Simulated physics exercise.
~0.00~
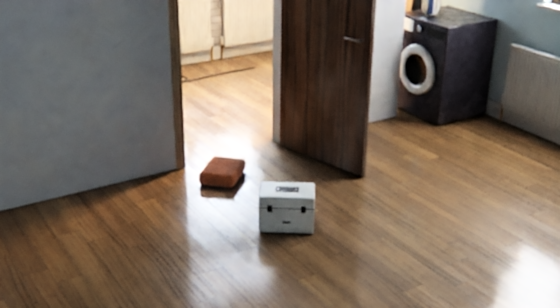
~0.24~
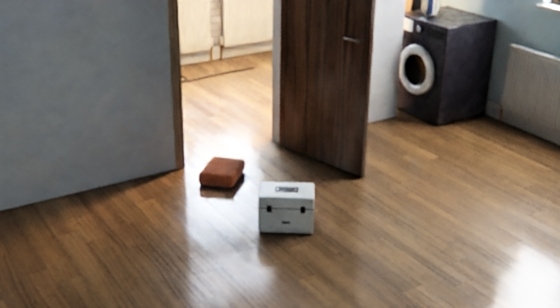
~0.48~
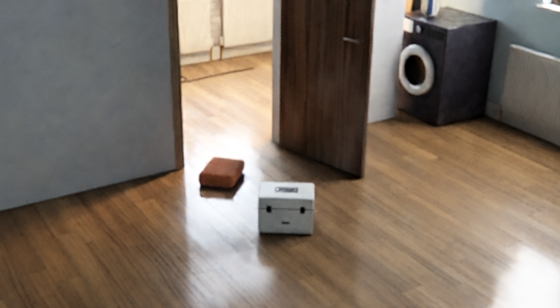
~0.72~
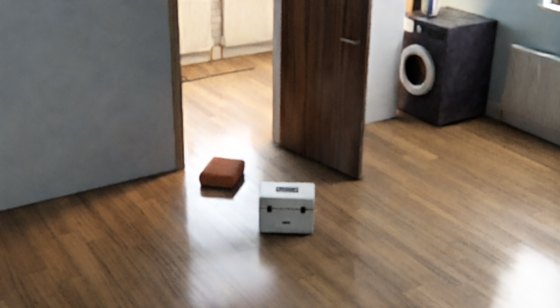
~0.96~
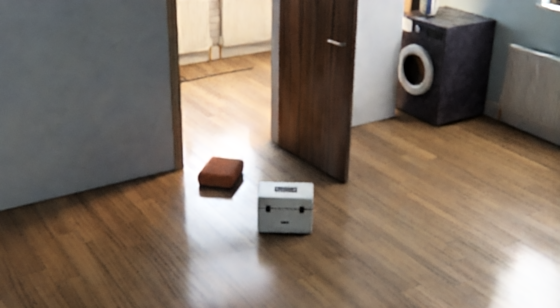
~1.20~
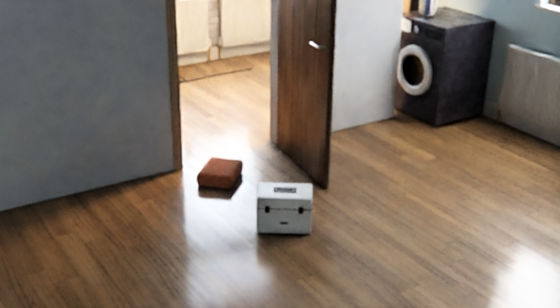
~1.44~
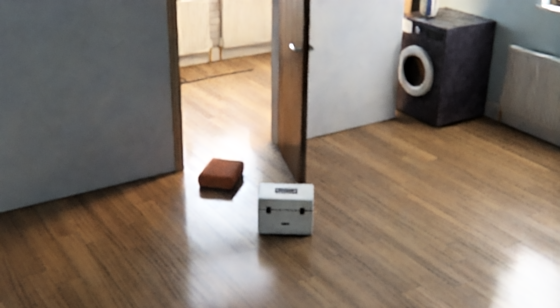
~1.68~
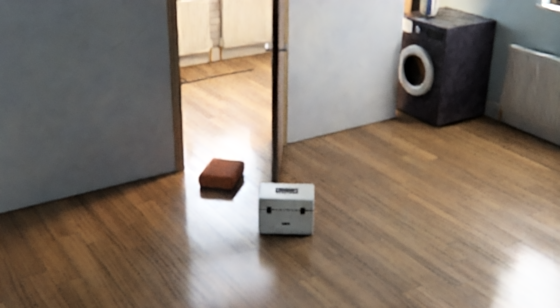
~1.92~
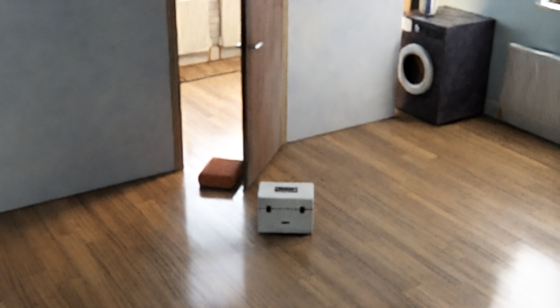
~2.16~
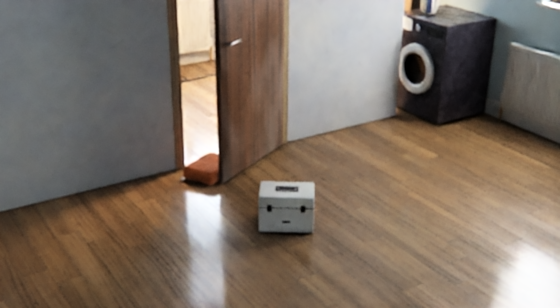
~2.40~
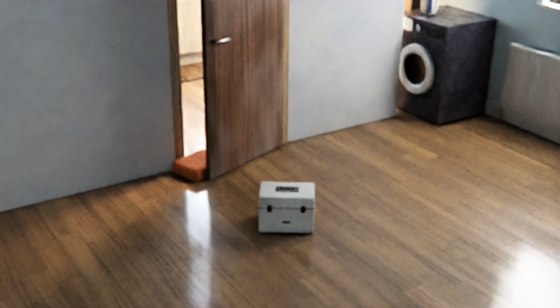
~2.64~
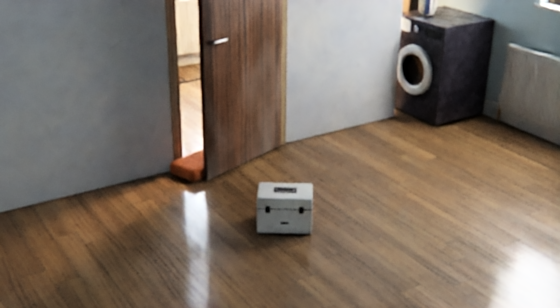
A brown wooden door stands wide open in a grey wall, seen from above in a room with a glossy wood floor, the view swaying slightly. An orange-brown cushion lies on the floor near the doorway, a white toolbox sits just right of it, and a dark washing machine stands by the far wall at right. The door stays still at first, then swings steadily leftward towards its frame, passing behind the toolbox. It meets the cushion and slides it left towards the frame. The door comes to rest slightly open, with the cushion in the gap and the toolbox unmoved.
